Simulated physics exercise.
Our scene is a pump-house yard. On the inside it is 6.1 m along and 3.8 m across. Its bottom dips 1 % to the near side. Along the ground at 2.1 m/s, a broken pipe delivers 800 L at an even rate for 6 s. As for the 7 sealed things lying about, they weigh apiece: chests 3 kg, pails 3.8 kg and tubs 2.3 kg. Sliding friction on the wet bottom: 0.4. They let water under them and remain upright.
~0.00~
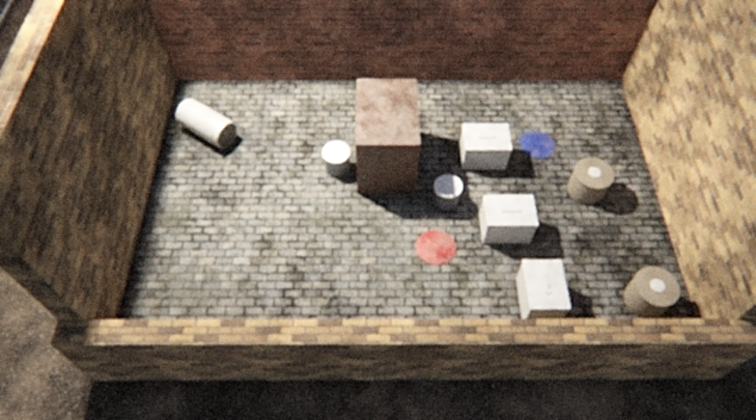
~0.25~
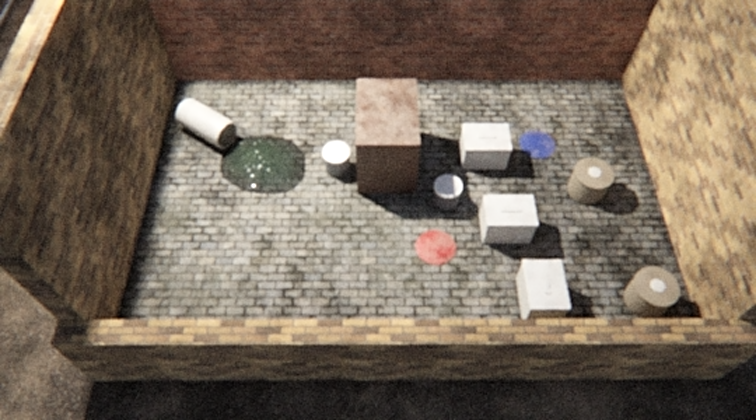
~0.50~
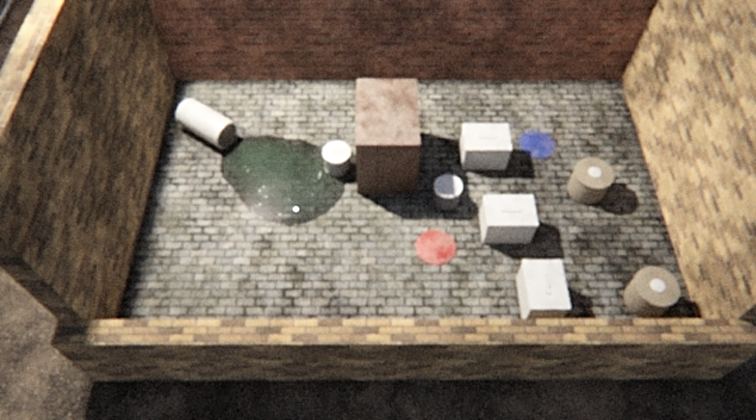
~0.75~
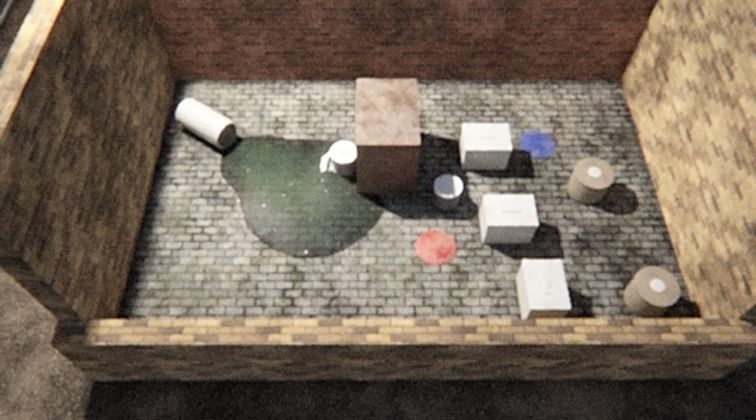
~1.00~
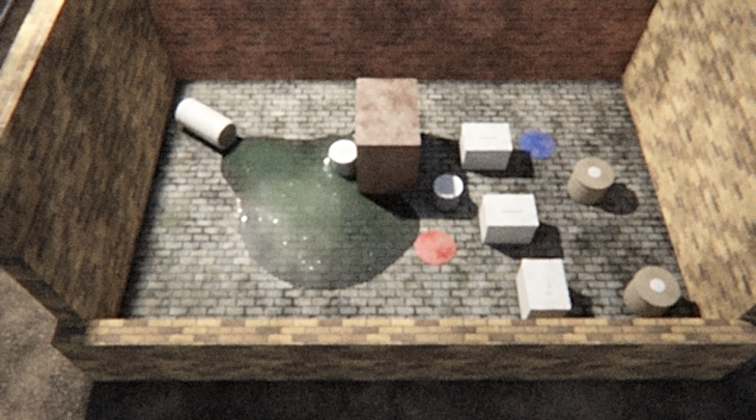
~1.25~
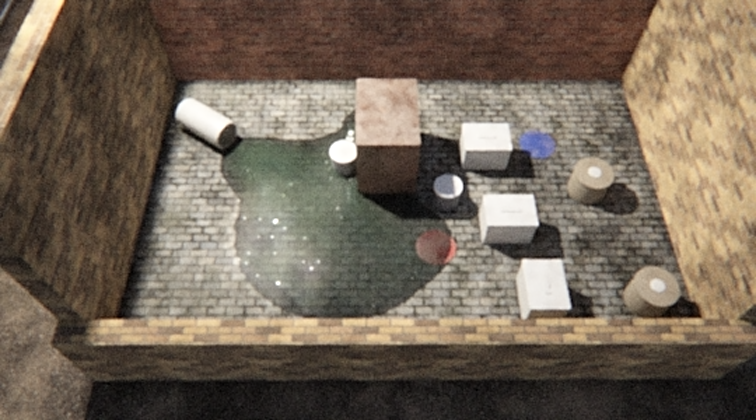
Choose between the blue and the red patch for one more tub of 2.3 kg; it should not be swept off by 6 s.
Go for the blue one.
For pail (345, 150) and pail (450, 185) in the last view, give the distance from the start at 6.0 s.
Shifts: 350 cm / 0 cm.
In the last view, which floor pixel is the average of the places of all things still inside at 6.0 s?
Somewhere near (554, 198).
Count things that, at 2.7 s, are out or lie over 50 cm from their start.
By my tally, 1.
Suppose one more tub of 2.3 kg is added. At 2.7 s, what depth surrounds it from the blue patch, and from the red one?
I'd say close to 0 cm, and close to 2 cm for the other.
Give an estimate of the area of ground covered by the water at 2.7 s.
Roughly 9.0 m2.
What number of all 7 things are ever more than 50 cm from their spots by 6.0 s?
Tally: 3.
After 1.8 s on blue it would be 0 cm off in 0 cm of water; on red it would be 45 cm off in 2 cm of water.
After 2.7 s on blue it would be 0 cm off in 0 cm of water; on red it would be 88 cm off in 2 cm of water.
After 4.2 s on blue it would be 0 cm off in 0 cm of water; on red it would be 143 cm off in 2 cm of water.
After 6.0 s on blue it would be 0 cm off in 0 cm of water; on red it would be 202 cm off in 3 cm of water.
